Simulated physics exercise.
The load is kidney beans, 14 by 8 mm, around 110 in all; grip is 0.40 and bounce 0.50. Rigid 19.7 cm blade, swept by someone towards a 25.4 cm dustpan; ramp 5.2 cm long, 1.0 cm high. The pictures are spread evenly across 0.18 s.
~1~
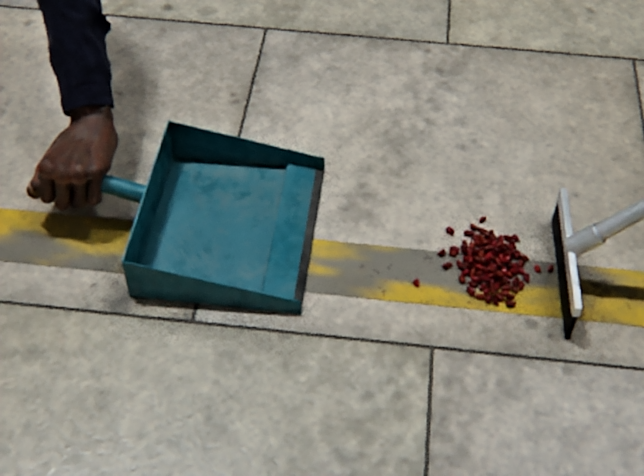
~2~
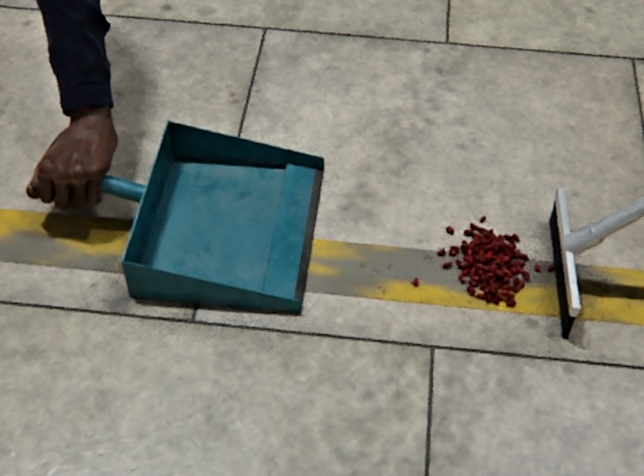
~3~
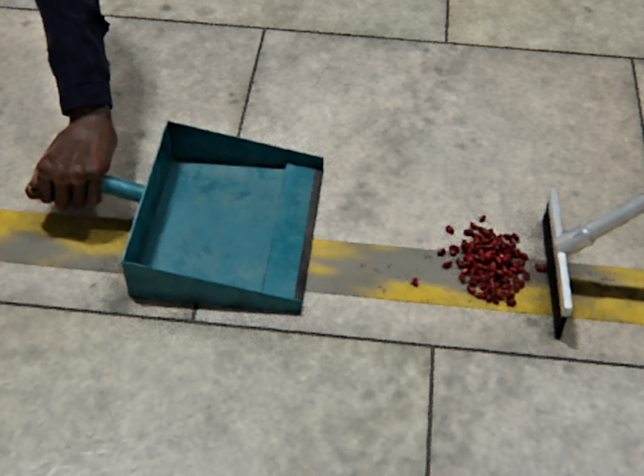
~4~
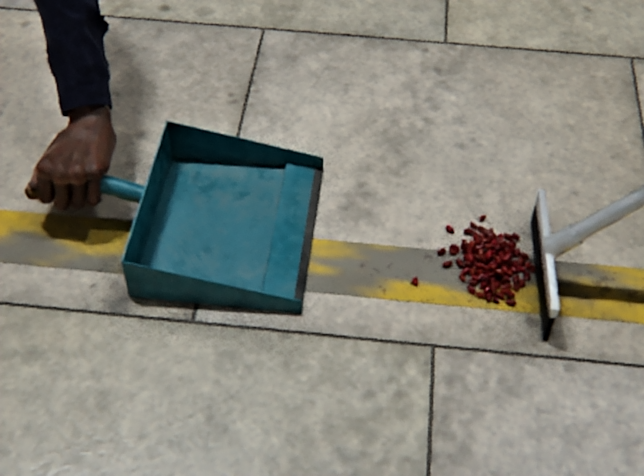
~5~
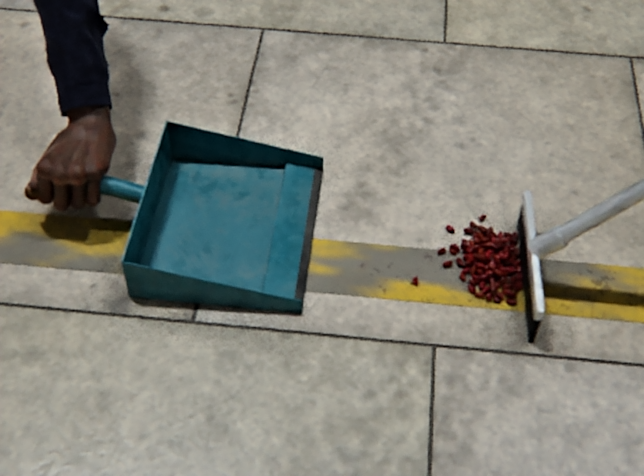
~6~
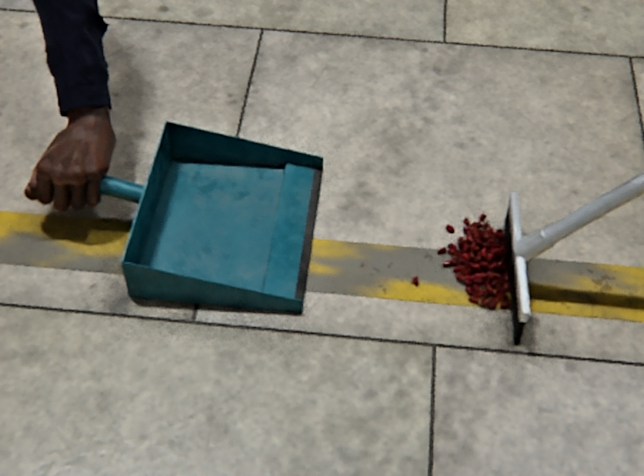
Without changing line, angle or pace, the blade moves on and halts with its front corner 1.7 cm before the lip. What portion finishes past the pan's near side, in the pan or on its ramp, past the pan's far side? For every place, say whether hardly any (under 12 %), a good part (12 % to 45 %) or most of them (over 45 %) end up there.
Near side: Looks like an in-between amount will settle there; pan: Looks like an in-between amount will settle there; far side: Looks like a thin scattering will settle there.
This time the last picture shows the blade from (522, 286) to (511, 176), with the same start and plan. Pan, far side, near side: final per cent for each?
Final per cent - pan 30, far 5, near 5.
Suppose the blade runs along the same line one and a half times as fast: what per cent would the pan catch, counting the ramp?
About 35 %.
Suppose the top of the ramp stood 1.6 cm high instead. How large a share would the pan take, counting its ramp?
Something like 30 per cent, ramp included.
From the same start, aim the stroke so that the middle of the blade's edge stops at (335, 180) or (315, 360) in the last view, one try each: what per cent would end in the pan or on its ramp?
The two tries give about 20 and 5 percent.
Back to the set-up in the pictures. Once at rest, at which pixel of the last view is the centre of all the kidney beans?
Centre at rest, approx.: (305, 274) px.
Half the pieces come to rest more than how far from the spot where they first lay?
That distance is close to 26 cm.
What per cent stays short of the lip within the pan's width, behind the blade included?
Around 50 in a hundred.
Then, 0.23 s after the last picture, middle of the blade 14 cm from the lip; 0 % over the lip, far side 0 %, near side 5 %.
Then, 0.39 s after the last picture, middle of the blade 6 cm from the lip; 0 % over the lip, far side 0 %, near side 10 %.
Then, 0.67 s after the last picture, middle of the blade 2 cm from the lip; 35 % over the lip, far side 0 %, near side 20 %.
In the end, near side 20 %, pan 35 %, far side 0 %, in front of the lip or behind the blade 50 %.
